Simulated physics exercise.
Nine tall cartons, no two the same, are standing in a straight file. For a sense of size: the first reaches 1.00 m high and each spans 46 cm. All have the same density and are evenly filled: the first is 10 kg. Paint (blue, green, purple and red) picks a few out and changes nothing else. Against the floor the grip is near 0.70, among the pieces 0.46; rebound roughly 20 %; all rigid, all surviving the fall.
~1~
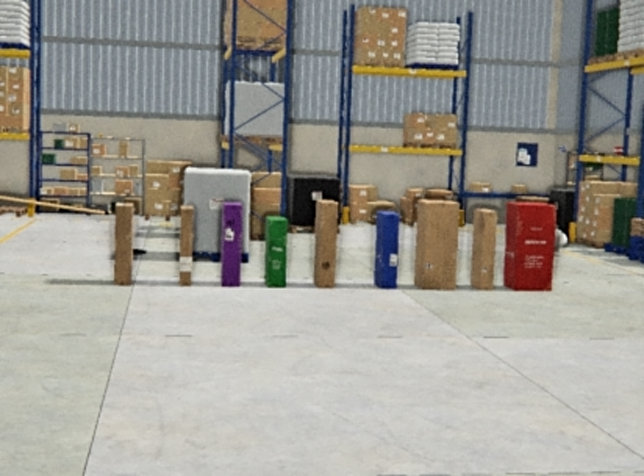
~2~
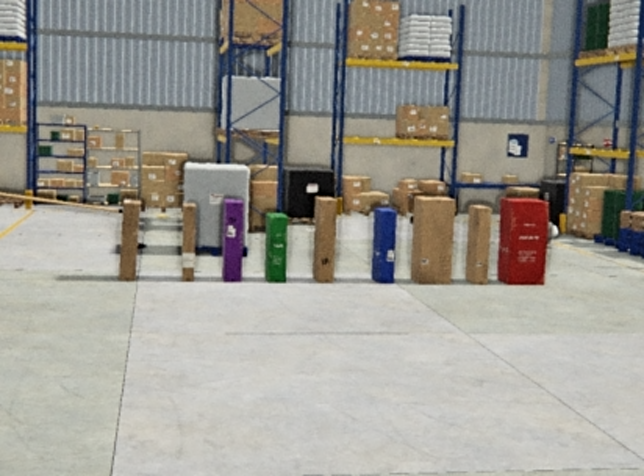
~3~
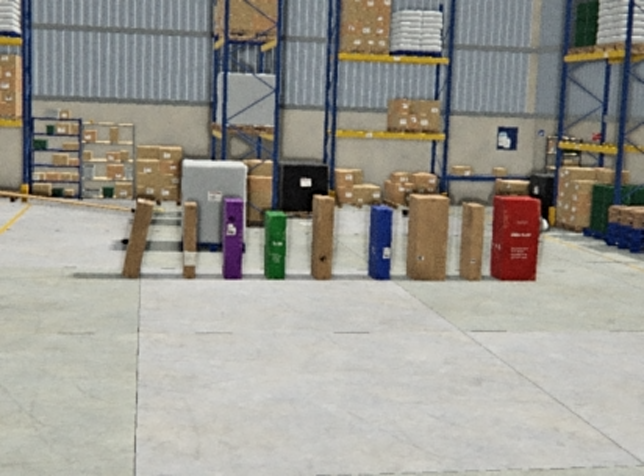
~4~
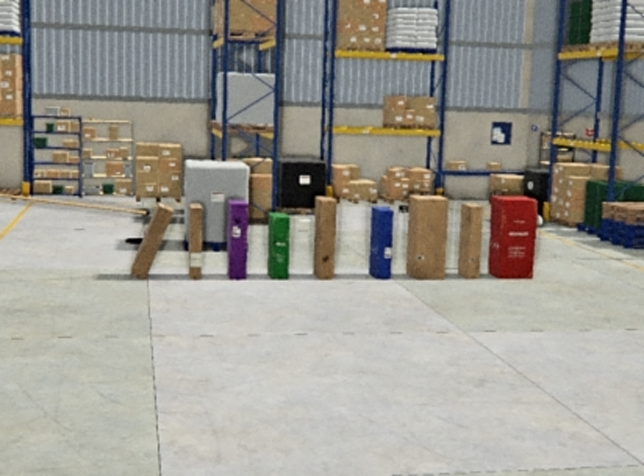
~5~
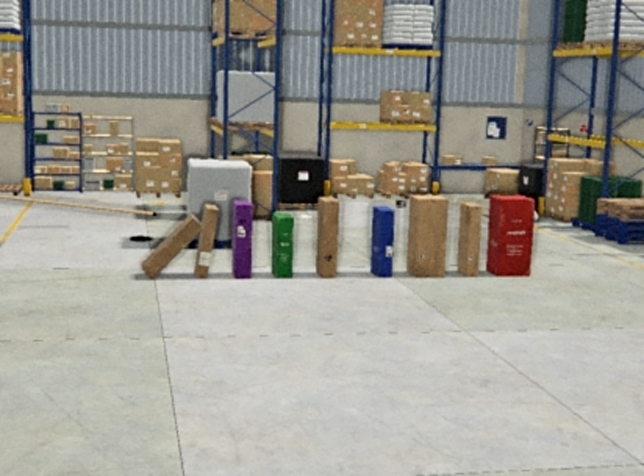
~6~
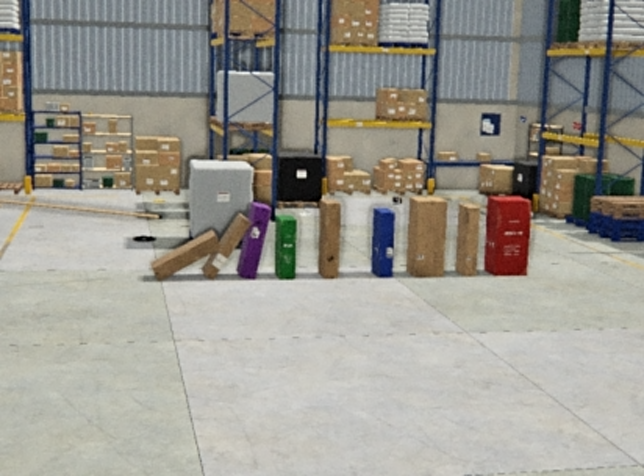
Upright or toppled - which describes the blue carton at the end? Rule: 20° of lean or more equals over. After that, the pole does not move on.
Toppled.
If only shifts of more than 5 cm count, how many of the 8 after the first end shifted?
Count: 7.
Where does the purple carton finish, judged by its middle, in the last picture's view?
Resting position, last image: About (285, 254).
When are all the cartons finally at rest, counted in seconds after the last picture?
3.5 s, roughly.
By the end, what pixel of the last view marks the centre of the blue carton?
You'll find it around (408, 247) in the final frame.
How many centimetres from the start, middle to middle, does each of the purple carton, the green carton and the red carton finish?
Shift in cm - purple: 60; green: 50; red: 0.
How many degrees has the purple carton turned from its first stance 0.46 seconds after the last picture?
Some 40°.
Then, 0.46 s on from the sixth picture, 3 of the 8 other cartons over; blue carton unmoved; purple carton tipped 41°.
Then, 1.04 s on from the sixth picture, 5 of the 8 other cartons over; blue carton tipped 20°; purple carton tipped 64°.
Finally, 6 of the 8 other cartons over; blue carton tipped 44°; green carton tipped 68°; purple carton tipped 65°. Two left standing. Seen by the last camera, middles, blue carton near (408, 247), green carton near (318, 258).
